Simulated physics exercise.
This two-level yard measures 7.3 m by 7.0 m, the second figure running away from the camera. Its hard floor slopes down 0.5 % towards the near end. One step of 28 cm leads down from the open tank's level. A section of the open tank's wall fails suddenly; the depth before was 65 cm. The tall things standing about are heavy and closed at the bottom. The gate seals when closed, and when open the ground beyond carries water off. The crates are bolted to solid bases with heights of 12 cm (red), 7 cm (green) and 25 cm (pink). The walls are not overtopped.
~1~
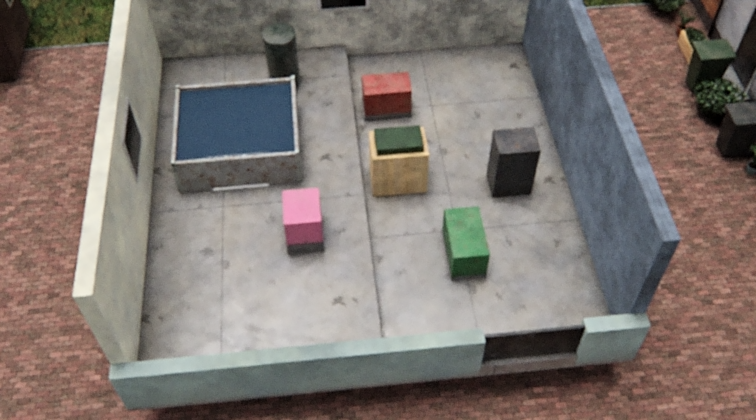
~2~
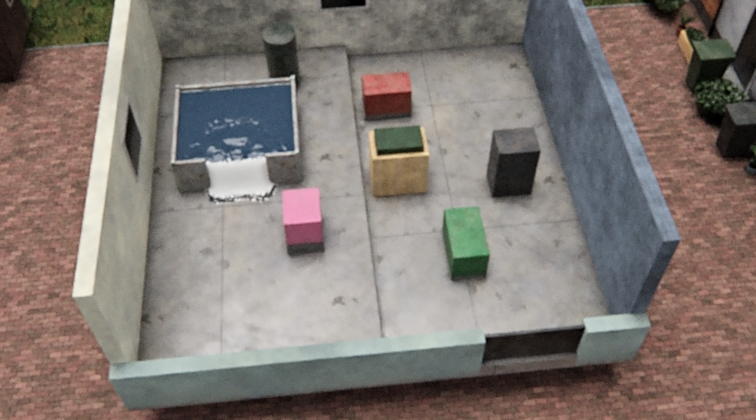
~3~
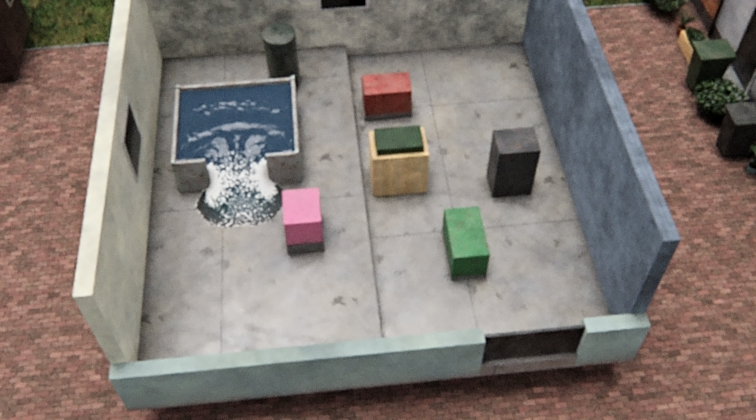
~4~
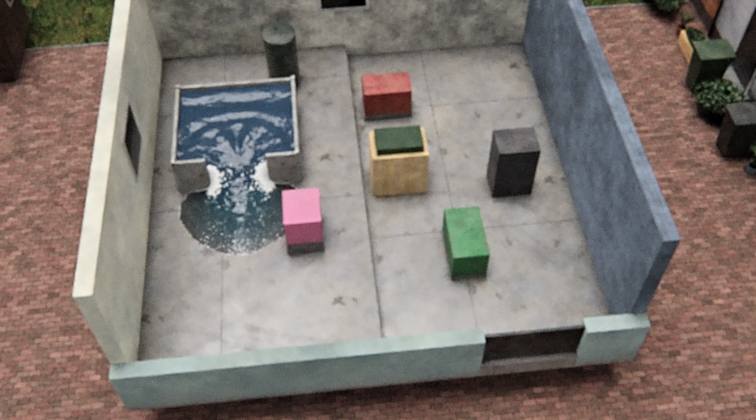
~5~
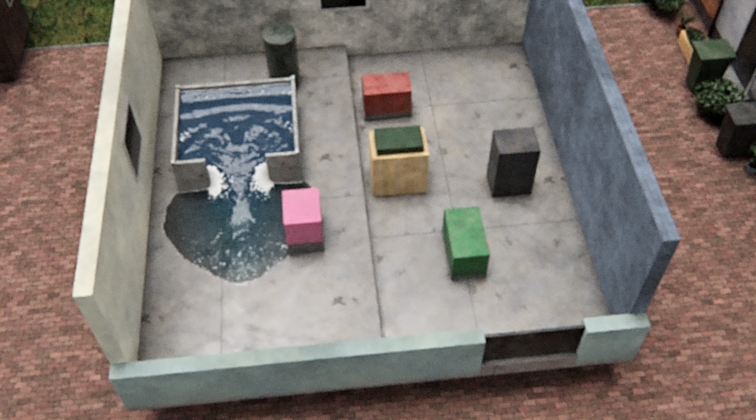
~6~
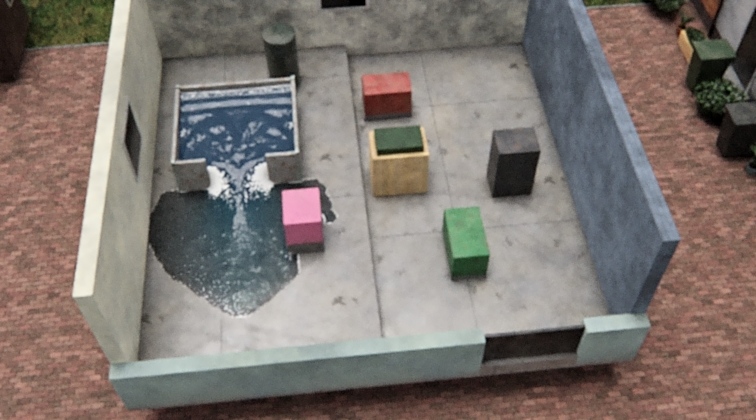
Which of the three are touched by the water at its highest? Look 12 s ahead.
One by one: The red crate stays dry; the green crate is soaked; the pink crate stays dry.
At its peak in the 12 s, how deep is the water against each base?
Peaks in cm: Red 5, green 11, pink 18.
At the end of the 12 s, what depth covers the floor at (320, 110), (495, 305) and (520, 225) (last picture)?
About 0, 9 and 7 cm.
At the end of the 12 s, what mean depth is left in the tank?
Roughly 7 cm on average.
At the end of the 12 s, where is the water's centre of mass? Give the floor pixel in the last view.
At about (370, 215).
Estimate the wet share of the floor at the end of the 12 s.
Some 85 per cent of it.
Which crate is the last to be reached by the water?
Last comes the red one.
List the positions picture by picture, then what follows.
In the first picture, still water, 65 cm deep, in the open tank at (236, 122).
In the second picture, water pours out at (240, 177) and has run 0.6 m, to (211, 196); deepest outside 34 cm, 65 cm at the open tank's back.
In the third picture, water pours out at (240, 177) and has run 0.9 m, to (214, 221); deepest outside 38 cm, 65 cm at the open tank's back.
In the fourth picture, water pours out at (240, 177) and has run 1.4 m, to (236, 251); deepest outside 37 cm, 64 cm at the open tank's back.
In the fifth picture, water pours out at (240, 177) and has run 2.0 m, to (236, 279); deepest outside 40 cm, 58 cm at the open tank's back.
In the sixth picture, the front is at (236, 311), 2.6 m from the gap at (240, 176); 4.5 m2 of floor is under water; 55 cm left at the back of the open tank.
A moment later water covers 20 % of the floor and is deepest (38 cm) near (236, 189); red plinth not reached, green plinth not reached, pink plinth reached.
Soon after water covers 25 % of the floor and is deepest (38 cm) near (199, 360); red plinth not reached, green plinth reached, pink plinth reached.
Next water covers 40 % of the floor and is deepest (23 cm) near (236, 295); red plinth reached, green plinth reached, pink plinth reached.
Later on water covers 60 % of the floor and is deepest (16 cm) near (555, 345); red plinth reached, green plinth reached, pink plinth reached.
At the end water covers 85 % of the floor and is deepest (10 cm) near (486, 351); highest at the red plinth 5 cm, highest at the green plinth 11 cm, highest at the pink plinth 18 cm.
